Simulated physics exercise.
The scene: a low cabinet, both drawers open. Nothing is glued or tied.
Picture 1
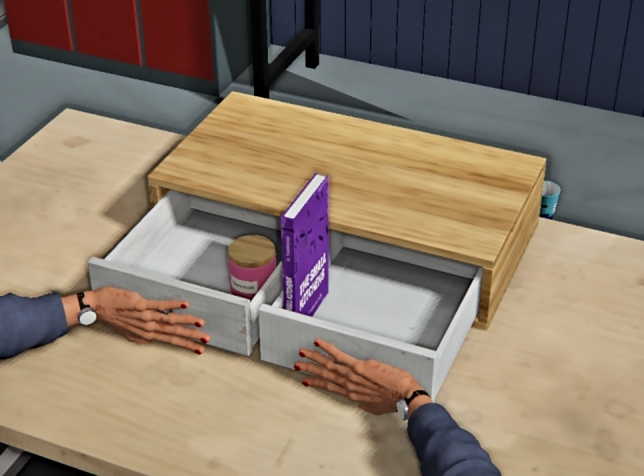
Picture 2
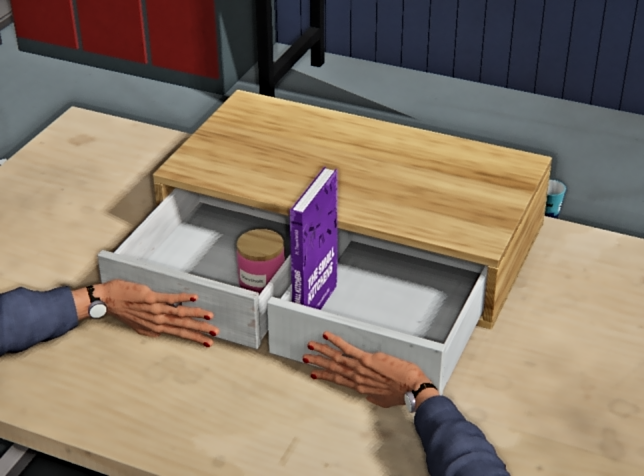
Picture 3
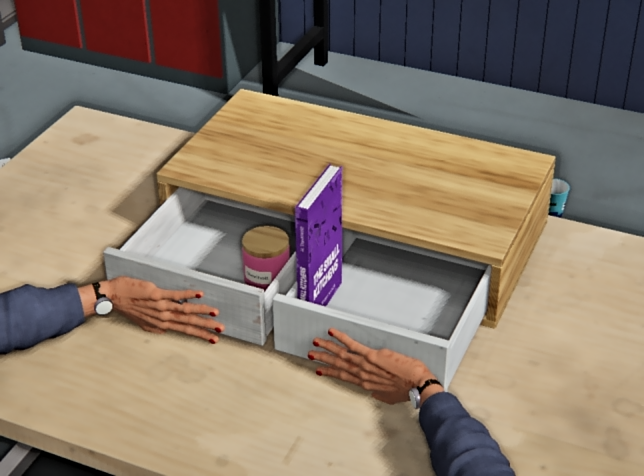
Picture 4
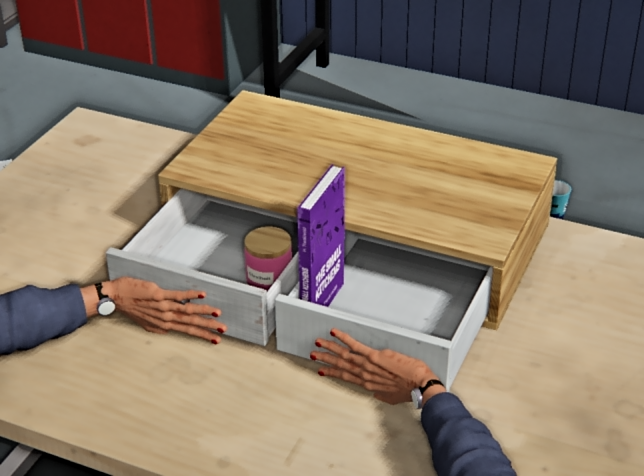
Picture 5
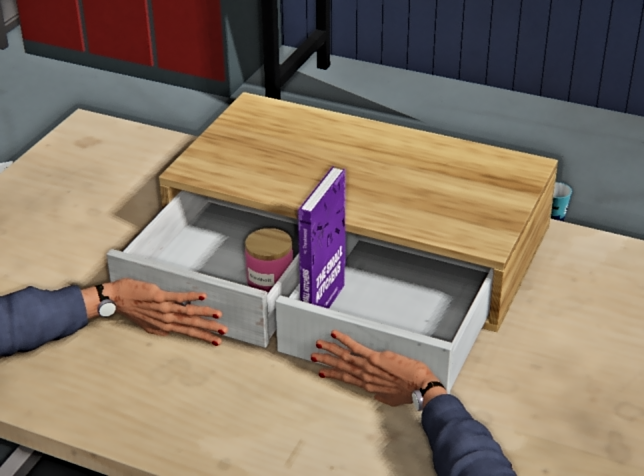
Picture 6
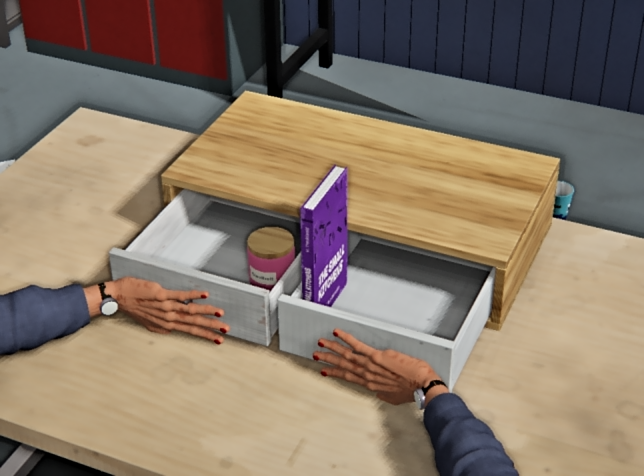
On a wooden table, two hands resting at the open drawers of a low cabinet holding a pink jar and purple book, barely moving.
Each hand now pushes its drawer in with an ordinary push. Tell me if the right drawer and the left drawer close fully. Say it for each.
Here the right drawer will not close, the left drawer goes all the way in.
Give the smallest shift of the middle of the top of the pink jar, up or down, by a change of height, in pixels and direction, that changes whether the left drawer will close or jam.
Roughly 8 pixels up.
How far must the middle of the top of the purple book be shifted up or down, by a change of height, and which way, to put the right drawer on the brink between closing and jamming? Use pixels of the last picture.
About 72 pixels down.
Then, 0.30 s past the last view, right drawer starting in; left drawer starting in.
Then, 0.50 s past the last view, right drawer stopped, still ajar; left drawer about half in.
Then, 0.74 s past the last view, right drawer stopped, still ajar; left drawer nearly in.
Finally, the right drawer jams; the left drawer closes.
